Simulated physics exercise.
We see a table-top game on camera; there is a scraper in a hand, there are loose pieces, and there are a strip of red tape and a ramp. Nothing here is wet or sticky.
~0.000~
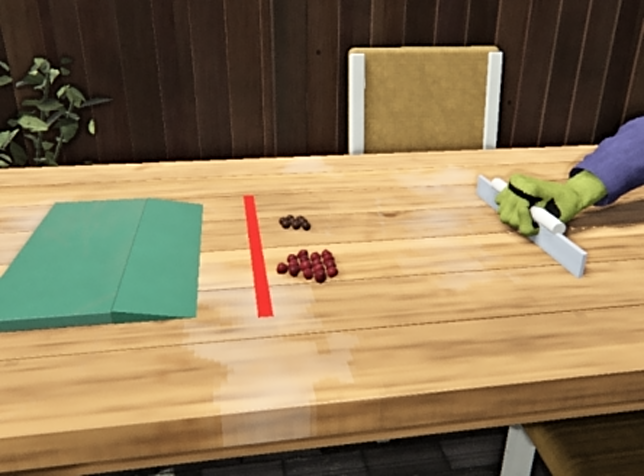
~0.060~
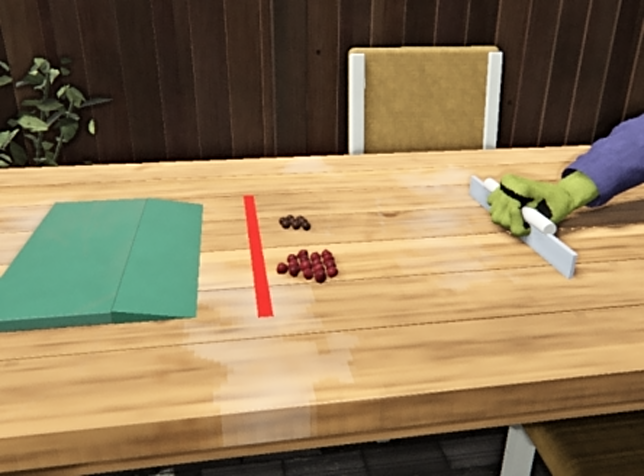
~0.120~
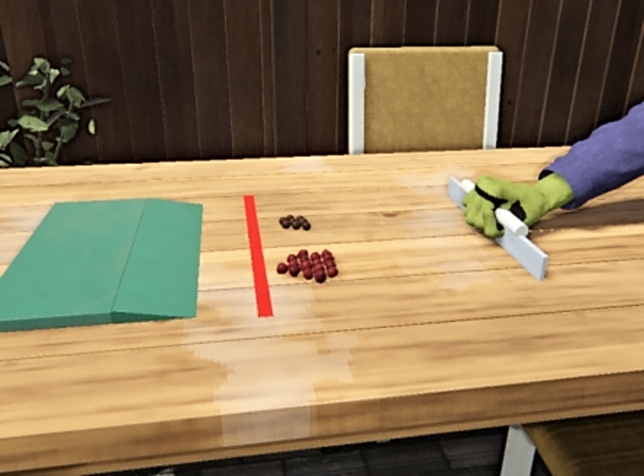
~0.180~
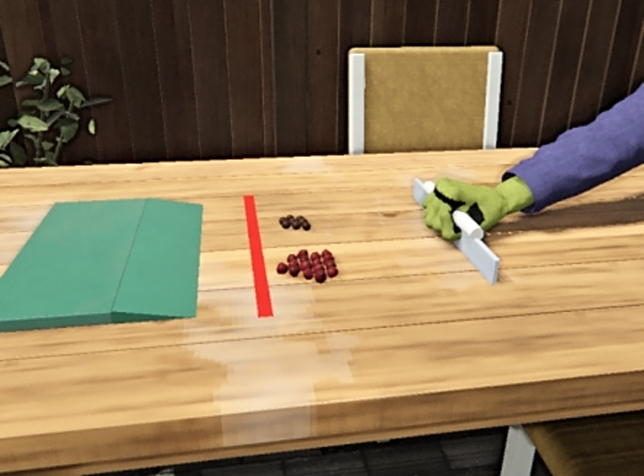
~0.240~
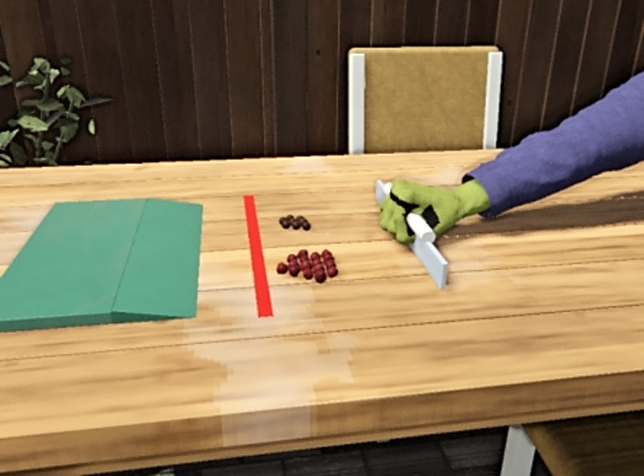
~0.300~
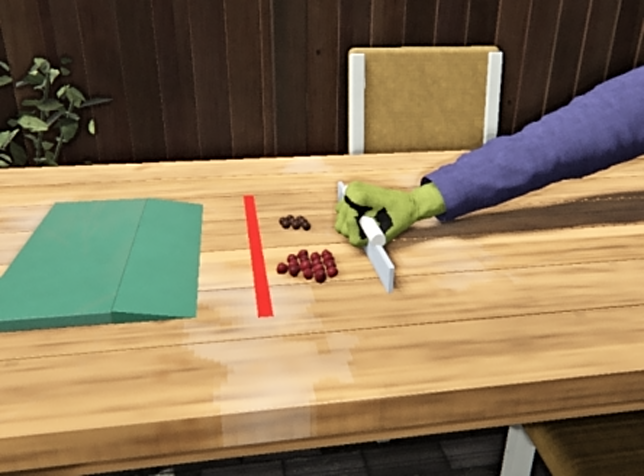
The video shows a green-gloved hand sliding a scraper leftward across a wooden table, drawing near two small clusters of dark and reddish pieces, which stay still beside a strip of red tape and a green ramp.
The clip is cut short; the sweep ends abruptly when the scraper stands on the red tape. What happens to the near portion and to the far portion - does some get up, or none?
The near portion some gets up, the far portion some gets up.
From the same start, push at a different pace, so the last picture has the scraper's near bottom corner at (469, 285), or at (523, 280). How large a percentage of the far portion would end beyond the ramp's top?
60 %, then 0 %.
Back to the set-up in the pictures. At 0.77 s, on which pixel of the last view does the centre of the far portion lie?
Near (49, 221).
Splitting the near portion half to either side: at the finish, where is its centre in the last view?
At roughly pixel (110, 261).
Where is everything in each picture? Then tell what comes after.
Scraper at (574, 258), at rest; red tape at (249, 200); top of the ramp at (115, 302); near portion at (317, 264), a few dried cherries; far portion at (293, 222), a few chocolate balls, in the first picture.
Scraper at (564, 259); far portion at (293, 222), in the second picture.
Scraper at (535, 261); near portion at (317, 264), in the third picture.
Scraper at (489, 264); far portion at (293, 222), in the fourth picture.
Scraper at (438, 268); near portion at (317, 264), in the fifth picture.
Scraper at (387, 271); red tape at (249, 200); top of the ramp at (115, 302); near portion at (317, 264); far portion at (293, 222), in the sixth picture.
After 0.39 s, scraper still moving, near (290, 221); near portion all short of the ramp; far portion all short of the ramp.
After 0.49 s, scraper stopped at the red tape; near portion about a quarter on the ramp, most short of the ramp; far portion about half on the ramp, about half short of the ramp.
After 0.77 s, scraper stopped at the red tape; near portion about two thirds past the top, about a third on the ramp; far portion all past the top.
By the end (1.7 s), scraper stopped at the red tape; near portion about two thirds past the top, a small part on the ramp, about a third short of the ramp; far portion all past the top.
